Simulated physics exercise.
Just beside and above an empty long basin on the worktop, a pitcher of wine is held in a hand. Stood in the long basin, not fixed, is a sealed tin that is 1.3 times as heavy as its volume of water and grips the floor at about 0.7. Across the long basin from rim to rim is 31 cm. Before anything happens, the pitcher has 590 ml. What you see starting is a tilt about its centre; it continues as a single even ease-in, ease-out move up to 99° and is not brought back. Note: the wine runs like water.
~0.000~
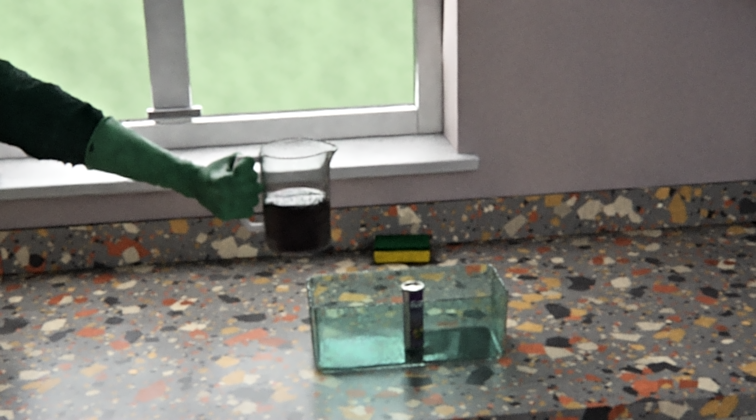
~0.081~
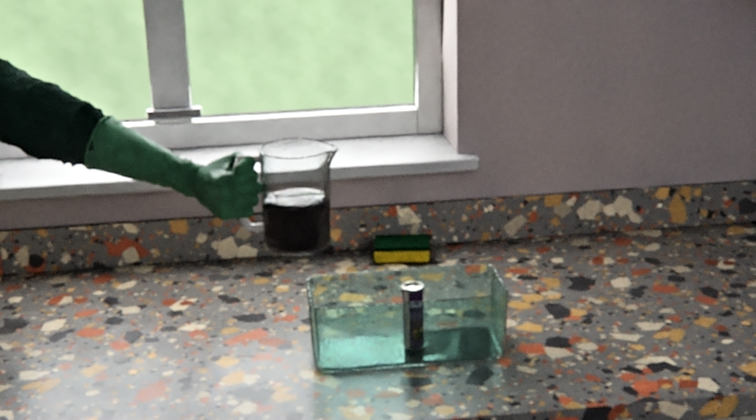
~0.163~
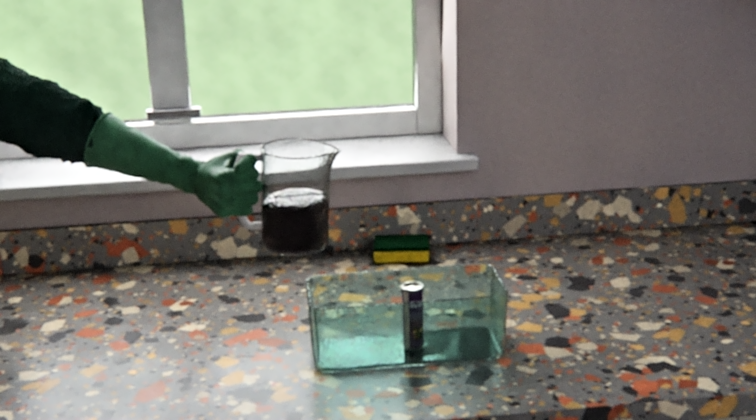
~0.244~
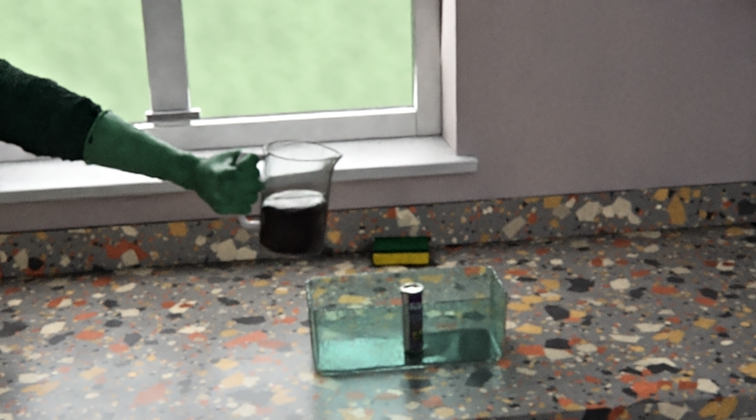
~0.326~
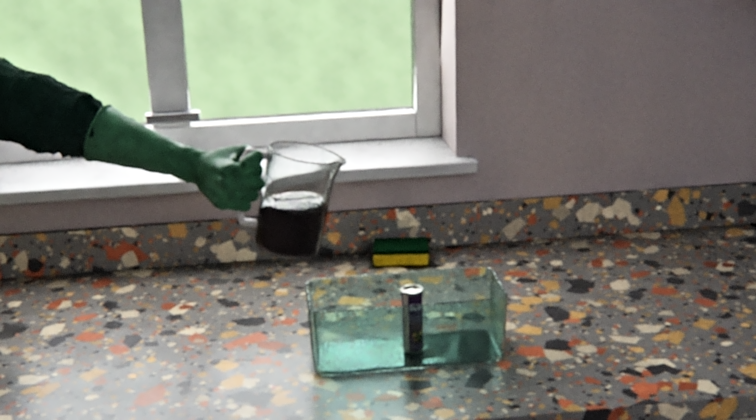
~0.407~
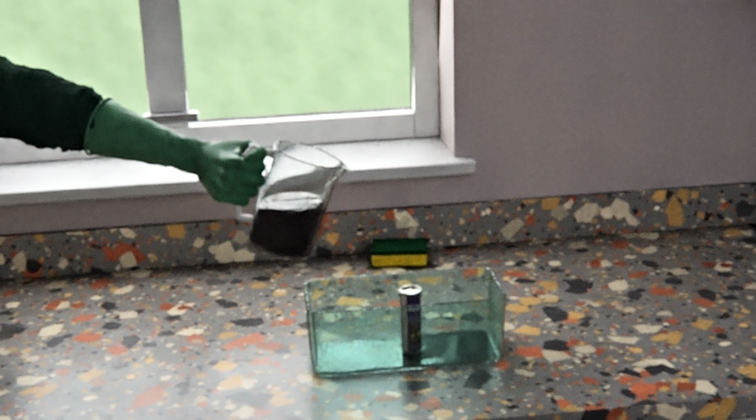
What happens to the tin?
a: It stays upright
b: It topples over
It topples over.
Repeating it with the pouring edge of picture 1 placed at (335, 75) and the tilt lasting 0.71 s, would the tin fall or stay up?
It does not tip.
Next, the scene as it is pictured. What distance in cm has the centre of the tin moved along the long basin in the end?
About 7.5 cm.
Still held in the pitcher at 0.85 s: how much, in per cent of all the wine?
Fraction remaining: Approx. 100 per cent.
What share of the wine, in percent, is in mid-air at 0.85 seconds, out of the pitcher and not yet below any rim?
About 0 per cent.
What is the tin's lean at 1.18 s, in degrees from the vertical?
The tilt comes to near 0°.
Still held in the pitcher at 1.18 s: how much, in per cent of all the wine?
Around 60 in a hundred is still there.
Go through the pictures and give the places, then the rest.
In the first picture, it leans 0°; its right rim is at (338, 147); the wine meets the walls at (264, 199) and (327, 195); the long basin's rim runs from (309, 294) to (501, 279); the tin's top is at (413, 289).
In the second picture, it leans 1°; its right rim is at (339, 147); the wine meets the walls at (264, 199) and (327, 195).
In the third picture, it leans 3°; its right rim is at (340, 149); the wine meets the walls at (263, 199) and (327, 195).
In the fourth picture, it leans 7°; its right rim is at (343, 154); the wine meets the walls at (263, 202) and (326, 197).
In the fifth picture, it leans 13°; its right rim is at (347, 160); the wine meets the walls at (261, 203) and (326, 199).
In the sixth picture, it leans 20°; its right rim is at (349, 167); the wine meets the walls at (258, 205) and (325, 199).
After 0.85 s the tilt is 67° and 100 per cent is still to pour; the tin stands where it began.
After 1.18 s the tilt is 93° and 60 per cent is still to pour; the tin stands where it began.
After 1.52 s the tilt is 99° and 15 per cent is still to pour; the tin lies on its side.
After 1.89 s the tilt is 99° and 2 per cent is still to pour; the tin lies on its side.
In the end the tin lies on its side.
